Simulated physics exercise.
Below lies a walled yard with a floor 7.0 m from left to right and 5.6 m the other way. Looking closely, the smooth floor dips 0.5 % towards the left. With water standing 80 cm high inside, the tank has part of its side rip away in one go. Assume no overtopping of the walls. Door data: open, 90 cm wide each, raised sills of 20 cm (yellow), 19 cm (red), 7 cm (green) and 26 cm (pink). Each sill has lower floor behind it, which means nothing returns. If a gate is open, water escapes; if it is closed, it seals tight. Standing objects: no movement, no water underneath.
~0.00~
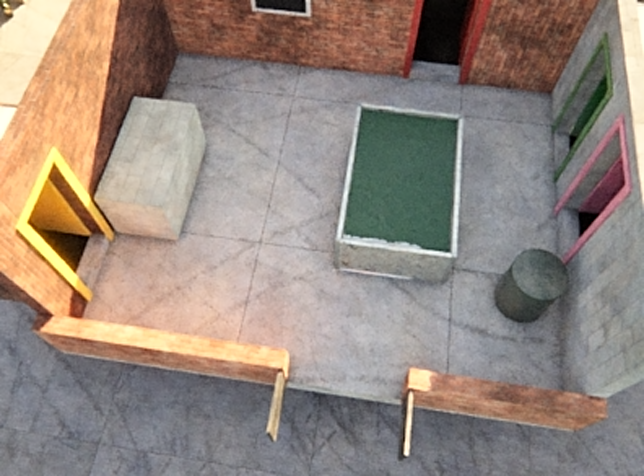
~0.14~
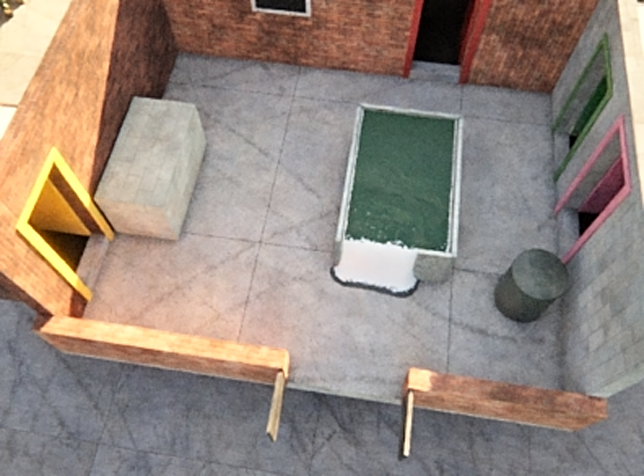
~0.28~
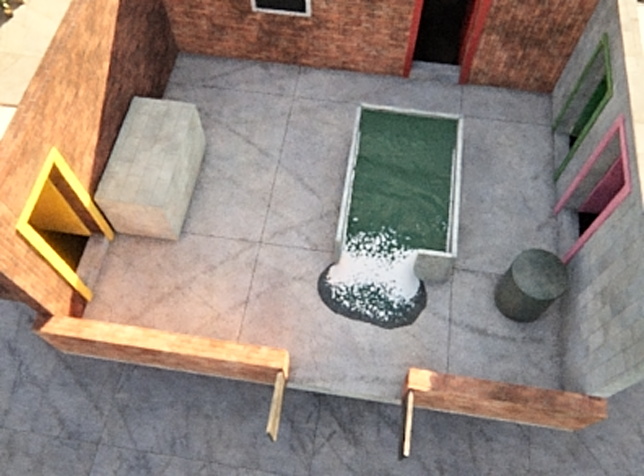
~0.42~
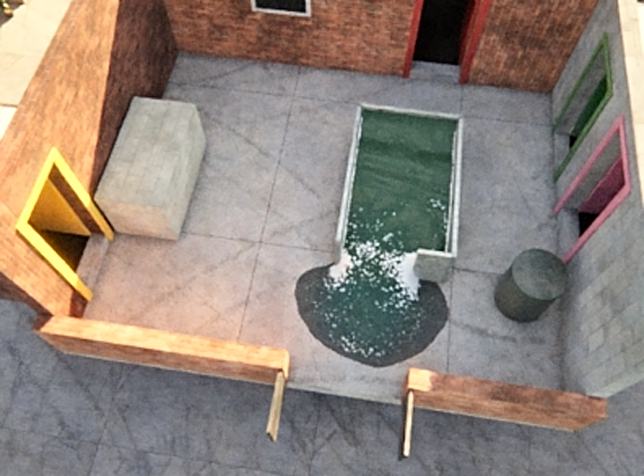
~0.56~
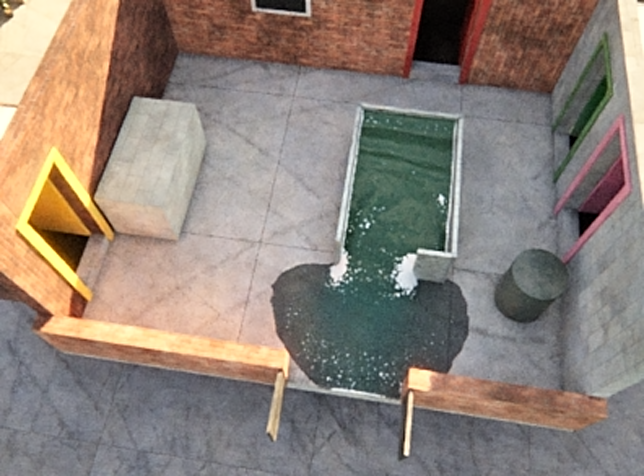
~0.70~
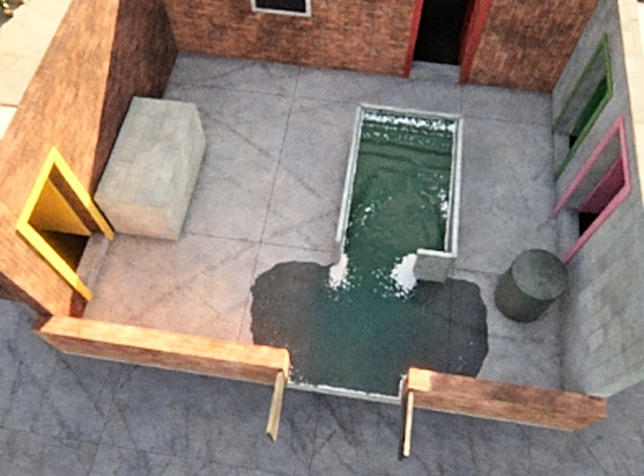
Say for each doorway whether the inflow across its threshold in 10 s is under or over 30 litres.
Inflow in 10 s: Yellow door, under; red door, under; green door, under; pink door, under.
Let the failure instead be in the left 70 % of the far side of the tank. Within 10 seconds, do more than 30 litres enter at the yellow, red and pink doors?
Then it goes yellow fine, red too high, pink fine.
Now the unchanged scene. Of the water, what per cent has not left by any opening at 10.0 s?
Some 40 in a hundred.
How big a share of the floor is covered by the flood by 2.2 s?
25 %.
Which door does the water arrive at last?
Red.
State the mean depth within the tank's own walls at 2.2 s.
38 cm.
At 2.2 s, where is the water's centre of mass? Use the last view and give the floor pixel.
It lies at roughly (376, 253) in pixels.
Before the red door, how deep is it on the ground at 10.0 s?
About 3.0 cm deep.
After 1.4 s water covers 20 % of the floor and is deepest (39 cm) near (360, 280); yellow door not reached, red door not reached, green door not reached, pink door not reached.
After 2.2 s water covers 25 % of the floor and is deepest (30 cm) near (78, 333); yellow door not reached, red door not reached, green door not reached, pink door not reached.
After 3.5 s water covers 35 % of the floor and is deepest (23 cm) near (110, 245); yellow door 17 cm at the sill, 0 L in, red door not reached, green door 1 cm at the sill, 0 L in, pink door 4 cm at the sill, 0 L in.
After 6.0 s water covers 50 % of the floor and is deepest (15 cm) near (272, 362); yellow door 11 cm at the sill, 1 L in, red door 1 cm at the sill, 0 L in, green door 1 cm at the sill, 0 L in, pink door 2 cm at the sill, 0 L in.
After 10.0 s water covers 80 % of the floor and is deepest (8 cm) near (211, 353); yellow door 5 cm at the sill, 1 L in, red door 3 cm at the sill, 0 L in, green door 2 cm at the sill, 0 L in, pink door 1 cm at the sill, 0 L in.
